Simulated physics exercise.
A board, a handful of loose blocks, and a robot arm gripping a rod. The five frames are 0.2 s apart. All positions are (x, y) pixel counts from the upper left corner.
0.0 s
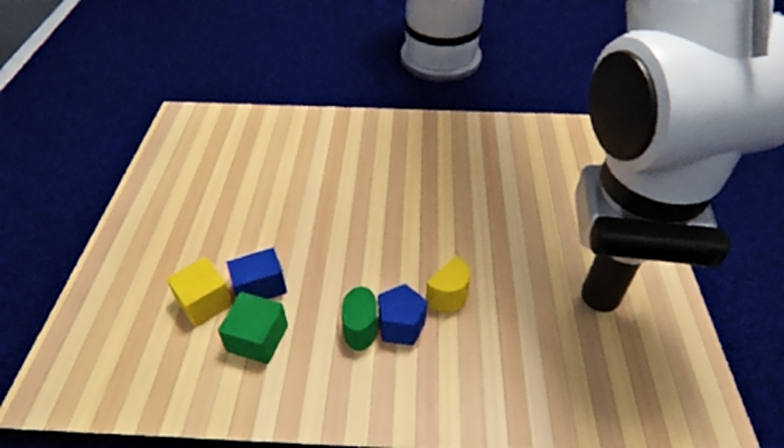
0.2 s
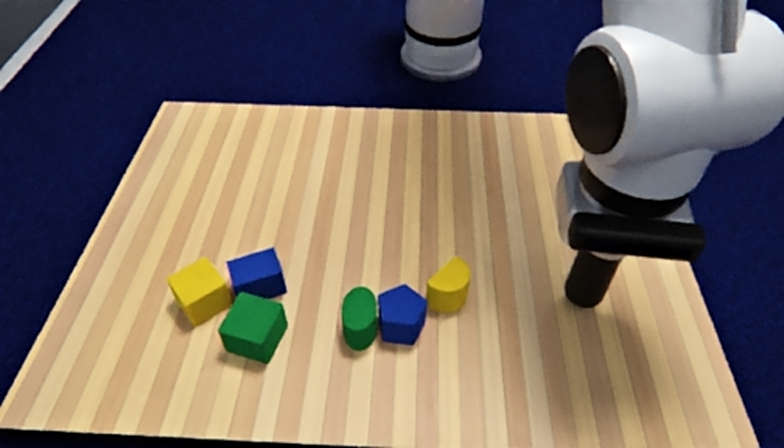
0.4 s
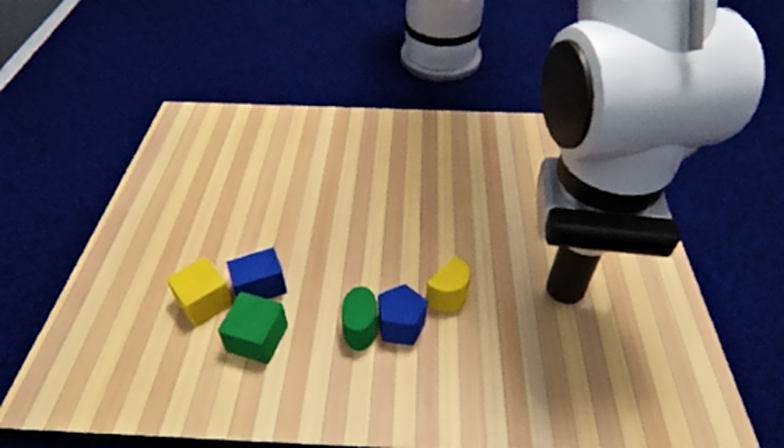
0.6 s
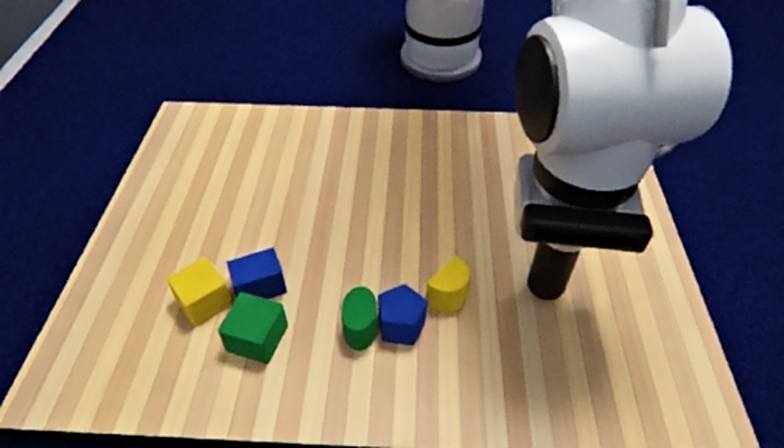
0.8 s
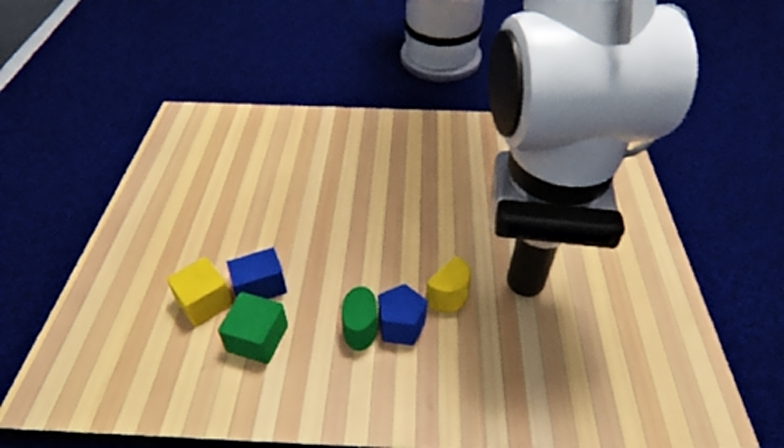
In this clip, a robot arm holding a dark rod moves steadily leftward across a striped wooden board, nearing a yellow block, while the six yellow, blue and green blocks on the board stay still.
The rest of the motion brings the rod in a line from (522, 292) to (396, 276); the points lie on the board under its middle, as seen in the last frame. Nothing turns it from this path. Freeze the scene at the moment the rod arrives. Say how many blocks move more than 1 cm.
Going by the path, two blocks will move.
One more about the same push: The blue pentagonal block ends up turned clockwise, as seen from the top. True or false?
It is true.
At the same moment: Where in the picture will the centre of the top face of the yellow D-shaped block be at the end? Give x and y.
Final place: (407, 285).
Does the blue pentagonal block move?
Yes
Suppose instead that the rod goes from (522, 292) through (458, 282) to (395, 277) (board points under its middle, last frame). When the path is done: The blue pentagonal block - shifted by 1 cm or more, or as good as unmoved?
It is moved off its spot.
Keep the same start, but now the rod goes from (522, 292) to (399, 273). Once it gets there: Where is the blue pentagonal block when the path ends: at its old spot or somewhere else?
It is shifted.
What follows on the original path. One third of the way, rod (481, 278); yellow D-shaped block (447, 276).
Two thirds of the way, rod (437, 272); blue pentagonal block (396, 313), turned 15° clockwise; yellow D-shaped block (417, 284), turned 75° anticlockwise.
At the end, rod (396, 266); green oval block unmoved; blue pentagonal block (395, 317), turned 20° clockwise; yellow D-shaped block (407, 285), turned 120° anticlockwise.
